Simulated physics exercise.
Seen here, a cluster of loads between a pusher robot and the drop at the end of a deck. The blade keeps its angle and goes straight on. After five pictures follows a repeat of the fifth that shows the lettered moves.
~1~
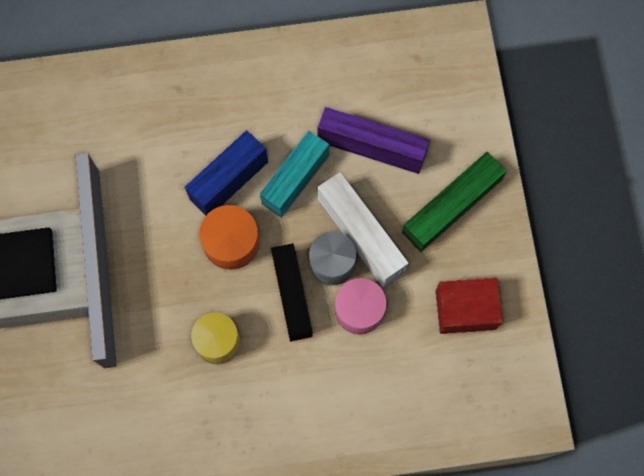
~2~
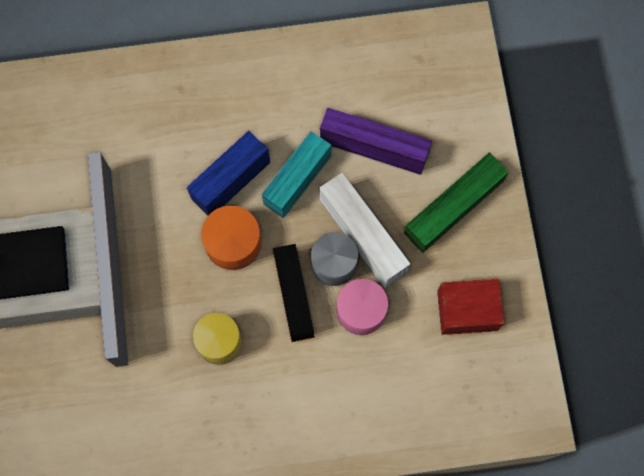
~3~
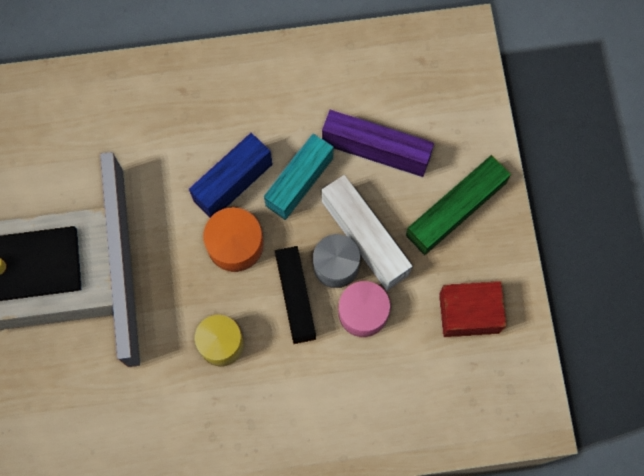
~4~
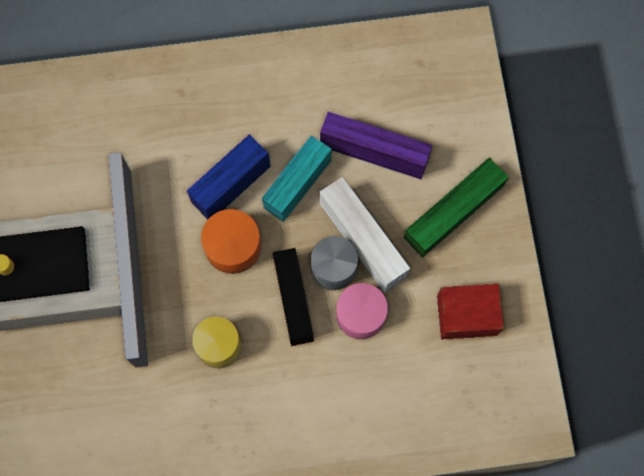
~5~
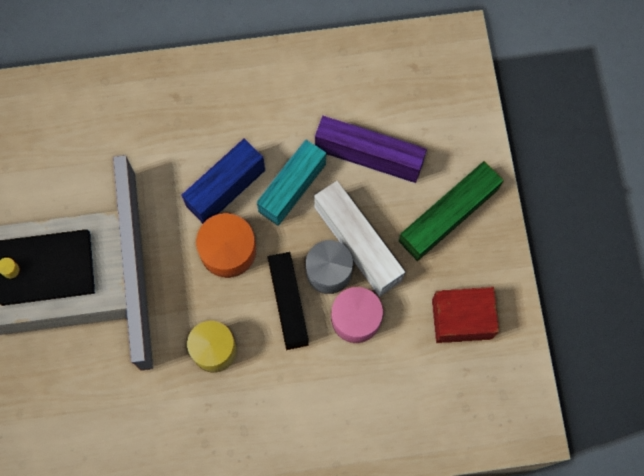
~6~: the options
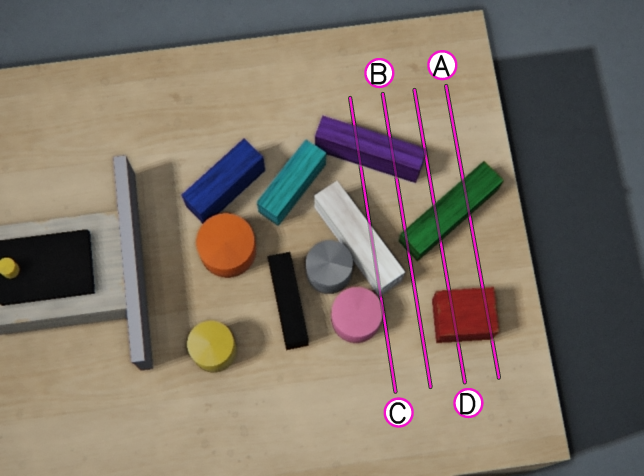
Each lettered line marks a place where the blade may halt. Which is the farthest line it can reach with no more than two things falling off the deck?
Up to line D.
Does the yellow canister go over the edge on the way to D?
By then, no.
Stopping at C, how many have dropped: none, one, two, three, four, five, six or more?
By then, none.
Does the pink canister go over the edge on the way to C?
No.
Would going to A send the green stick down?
Yes.
On the copy, A at (472, 226); B at (406, 235); C at (372, 239); D at (439, 230).
On D. First, robot (167, 251); yellow canister (284, 339); blue stick (264, 172).
Then, robot (278, 236); green stick (485, 198); red crate (492, 316).
Finally, robot (364, 225); green stick over the edge; red crate over the edge; two fallen.
By contrast, A drops four; B is within the limit but short; C is within the limit but short.
